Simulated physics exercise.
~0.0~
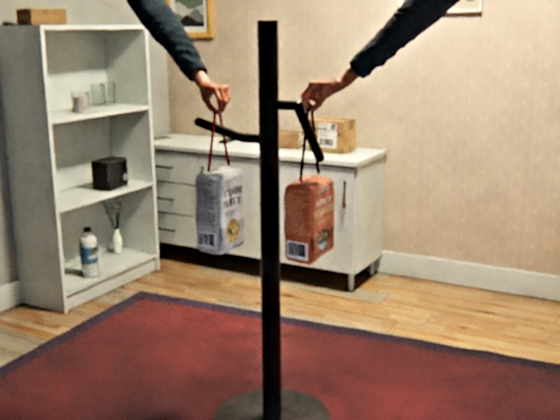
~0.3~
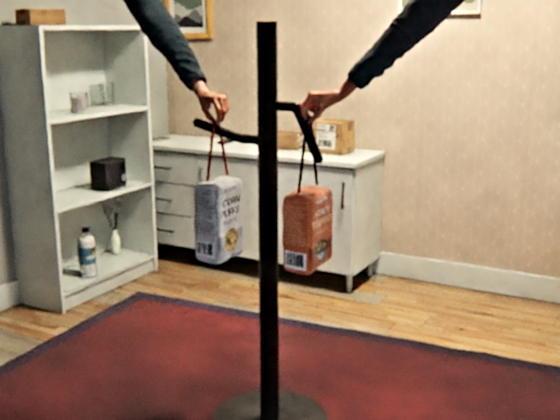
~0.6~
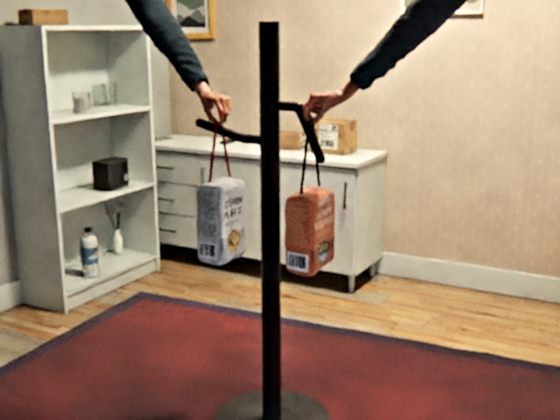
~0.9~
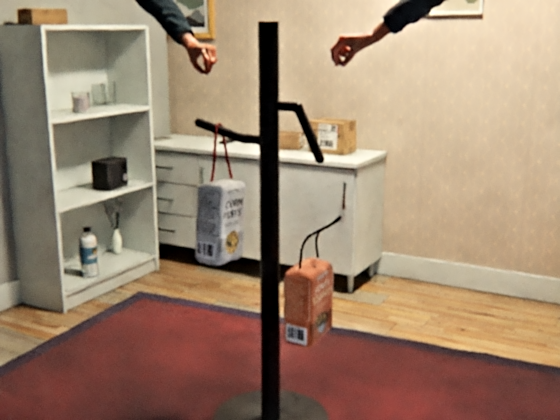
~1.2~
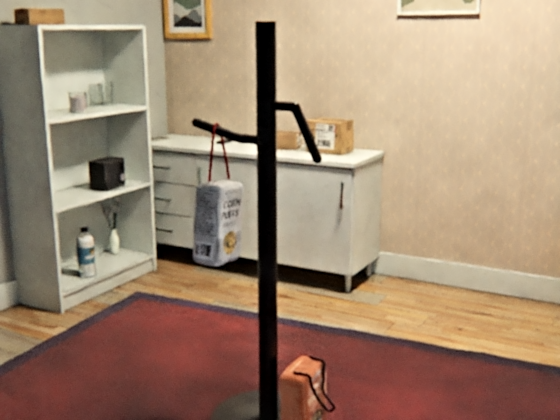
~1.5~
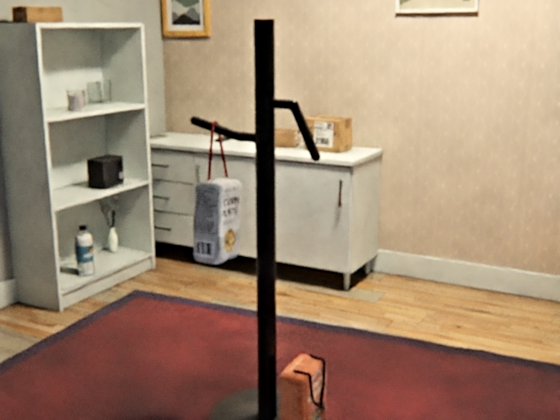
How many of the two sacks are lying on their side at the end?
None of them are lying on their side. The white sack hangs upright from the left peg, and the orange sack is upright on the floor.
